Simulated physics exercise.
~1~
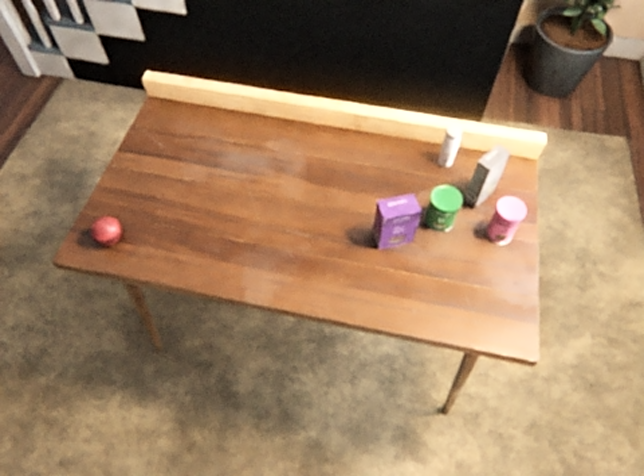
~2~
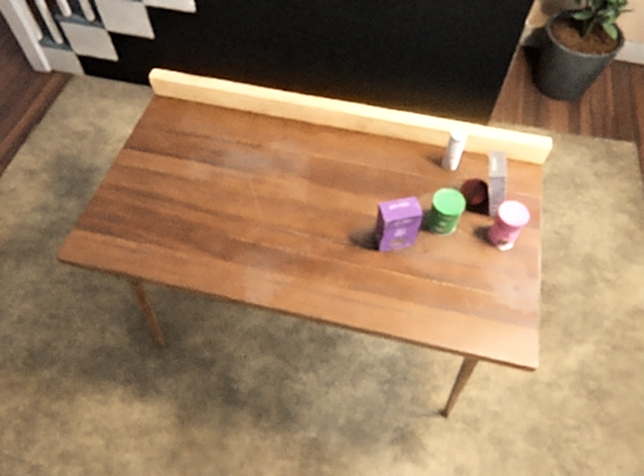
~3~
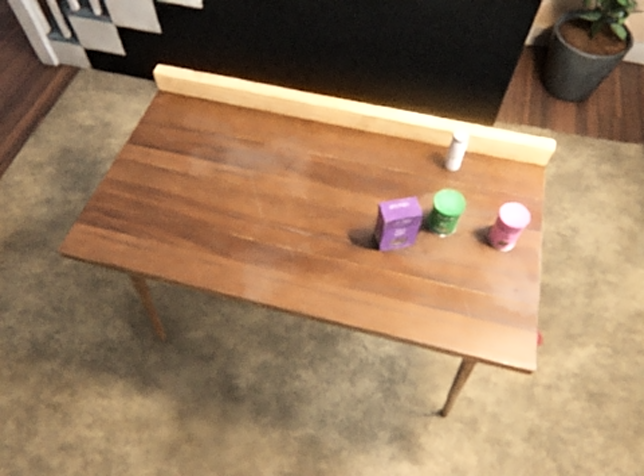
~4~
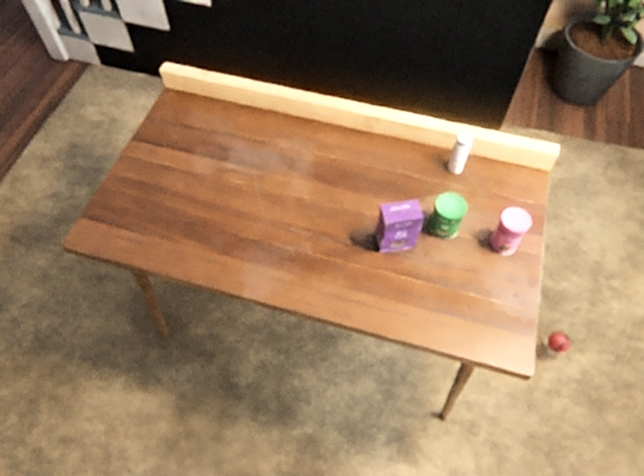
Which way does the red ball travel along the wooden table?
The red ball rolls to the right, from the left end of the table towards the group of tins and packets.
